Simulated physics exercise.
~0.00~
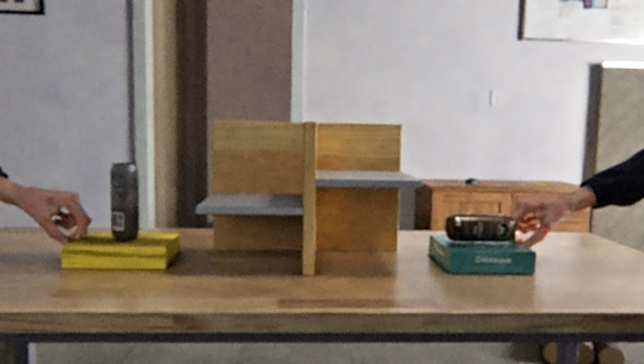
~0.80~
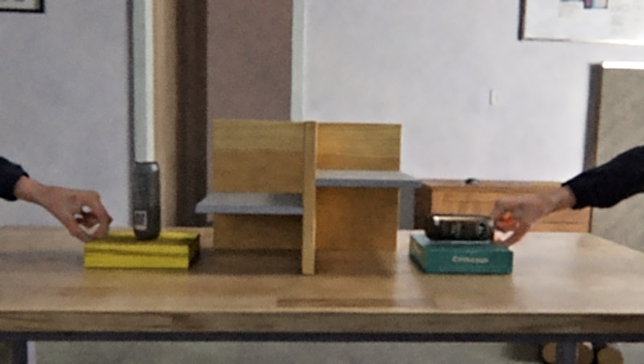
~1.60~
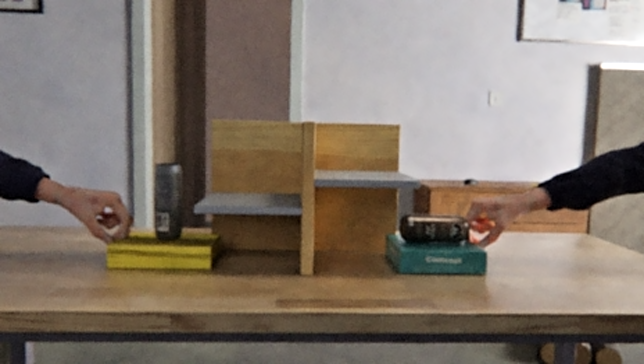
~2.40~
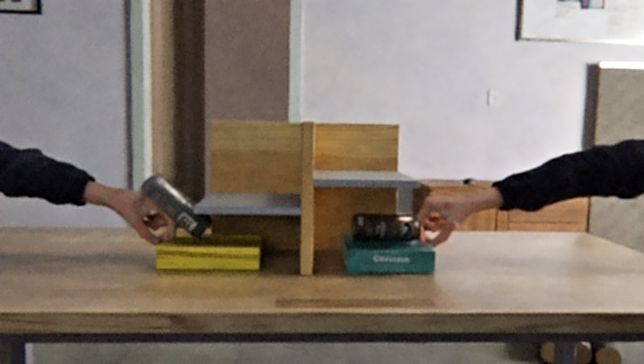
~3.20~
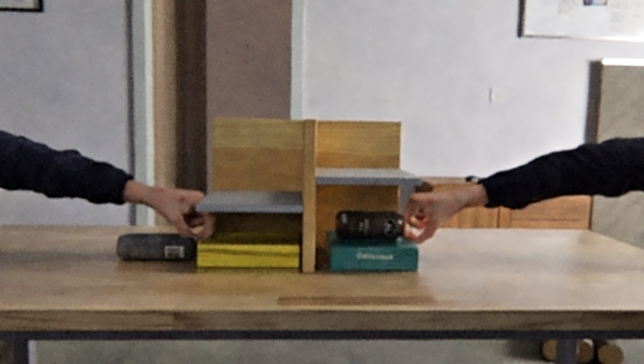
The clip shows two hands pushing a yellow board with an upright grey can and a turquoise packet with a brown can on its side toward a shelved rack; the grey can tips and ends on the table, while the brown can rides in under the shelf.
